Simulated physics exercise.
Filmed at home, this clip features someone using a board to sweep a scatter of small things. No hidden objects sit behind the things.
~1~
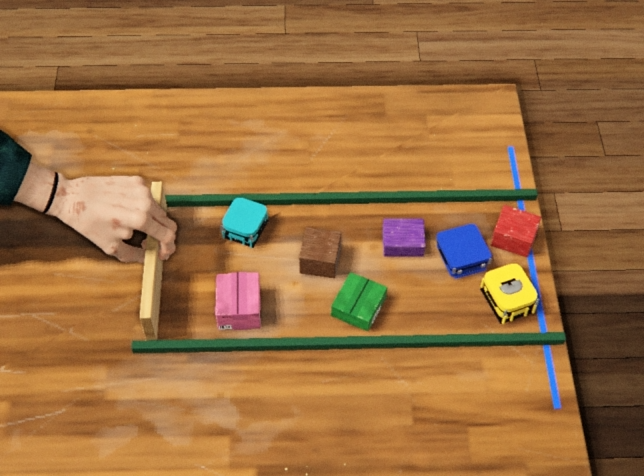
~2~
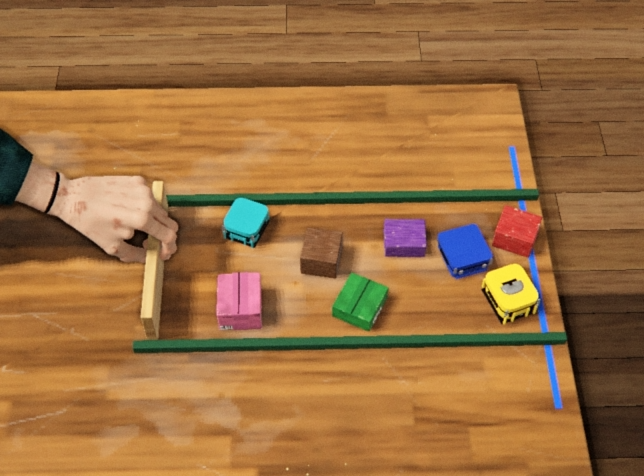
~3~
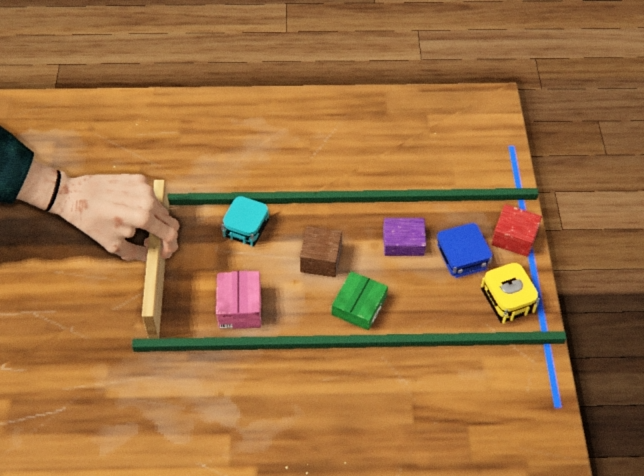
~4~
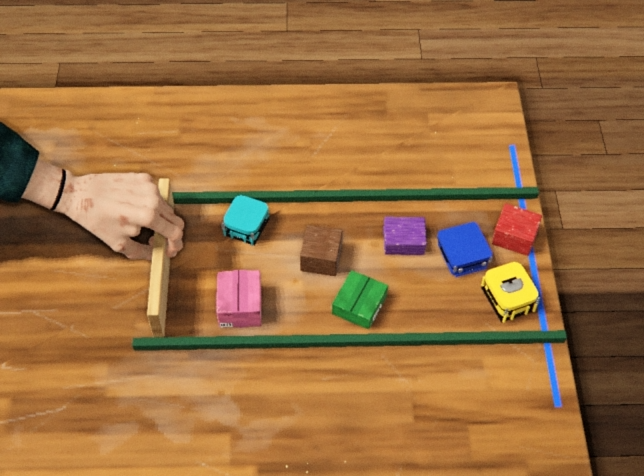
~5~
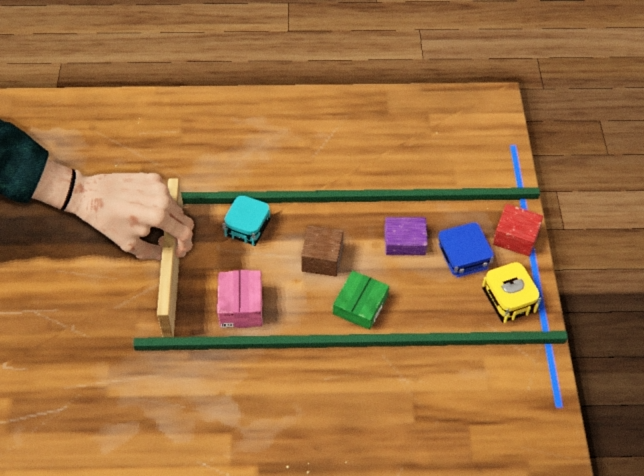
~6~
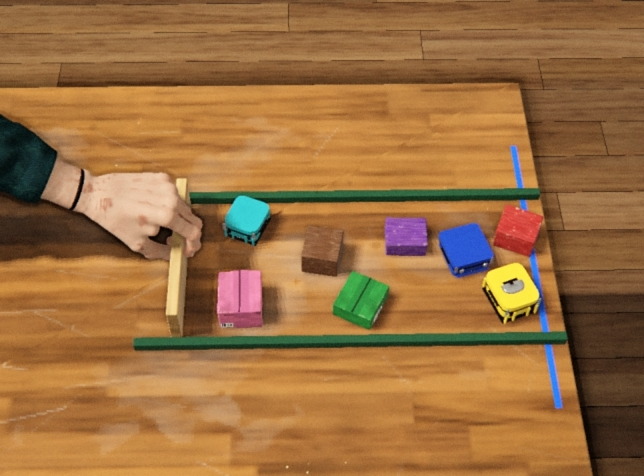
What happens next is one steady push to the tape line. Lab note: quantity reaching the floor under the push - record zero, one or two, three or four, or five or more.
The number that tumble down is over four.
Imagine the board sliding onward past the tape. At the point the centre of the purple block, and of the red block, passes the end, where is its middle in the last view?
Approx. (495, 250) for the first, approx. (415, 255) for the second.
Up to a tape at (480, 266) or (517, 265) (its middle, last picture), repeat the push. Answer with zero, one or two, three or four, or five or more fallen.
The falls would be 3 or 4; at least five.
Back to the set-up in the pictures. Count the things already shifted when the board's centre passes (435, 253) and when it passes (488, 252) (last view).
Counts: 8 and 8.
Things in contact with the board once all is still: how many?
Total: 3.
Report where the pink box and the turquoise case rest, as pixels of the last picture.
Taking them in turn, first comes (564, 295), then (544, 212).
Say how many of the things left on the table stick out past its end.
The overhang total is 3.
Soon after, none off yet; red block at rest near (518, 231); yellow case at rest near (511, 293); blue case at rest near (465, 251).
Then, none off yet; red block moved about its own width near (554, 223); yellow case moved a little near (532, 297); blue case moved about its own width near (524, 255).
At rest, the number that fall off is five or more; fallen, green box, purple block, blue case, yellow case and red block.
